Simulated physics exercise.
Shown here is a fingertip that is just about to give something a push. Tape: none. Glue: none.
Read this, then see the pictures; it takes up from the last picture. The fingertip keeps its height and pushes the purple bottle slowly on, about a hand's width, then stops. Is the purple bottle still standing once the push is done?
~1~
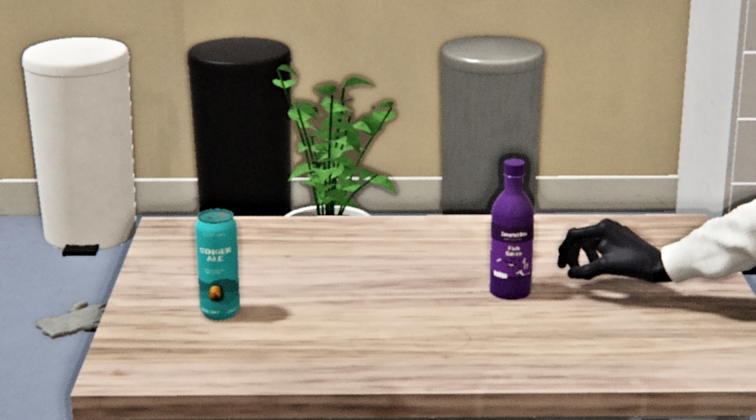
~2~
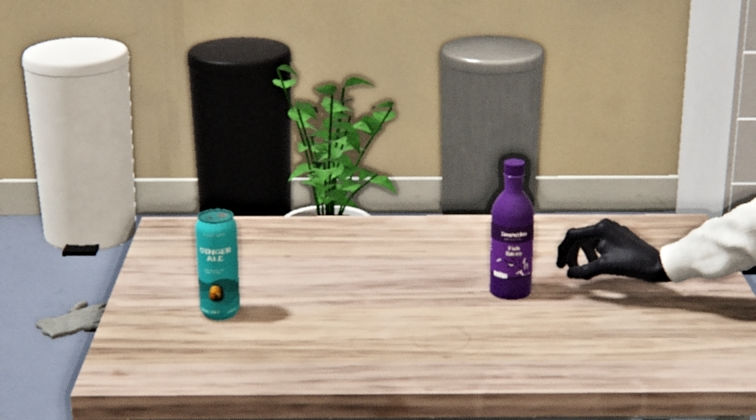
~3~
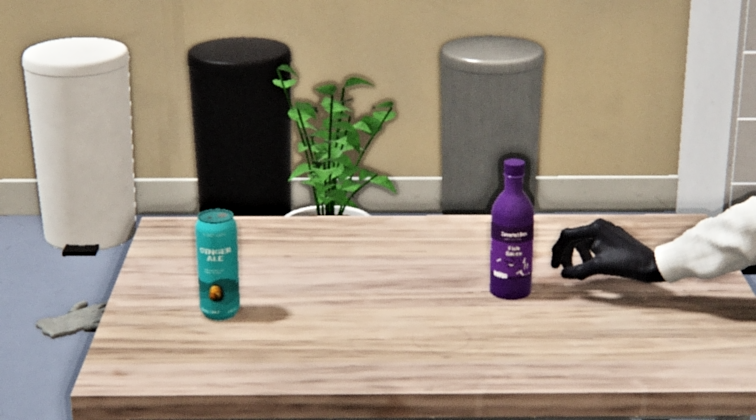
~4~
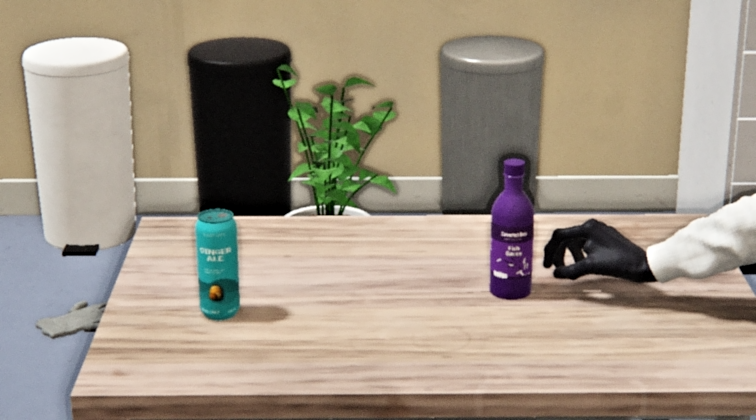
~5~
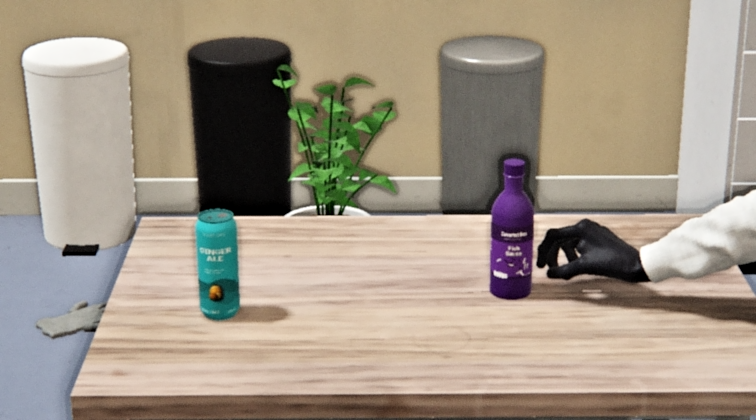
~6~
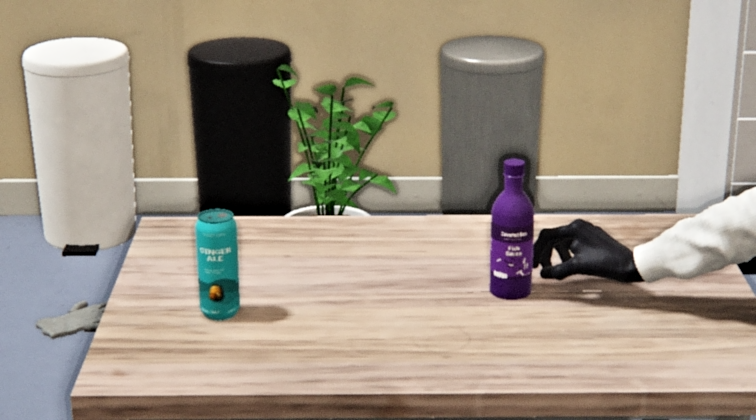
Yes, keeps its balance.
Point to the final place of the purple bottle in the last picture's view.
Pretty much around (433, 229), I'd say.
Then, 0.30 s past the last view, purple bottle displaced a little near (495, 228).
Then, 0.60 s past the last view, purple bottle displaced about its own width near (475, 228).
Then, 0.90 s past the last view, purple bottle displaced about its own width near (455, 228).
Then, 1.20 s past the last view, purple bottle displaced well along near (435, 229).
Finally, moved from the start, purple bottle. Final places as the last picture's camera would see them, purple bottle near (433, 229).
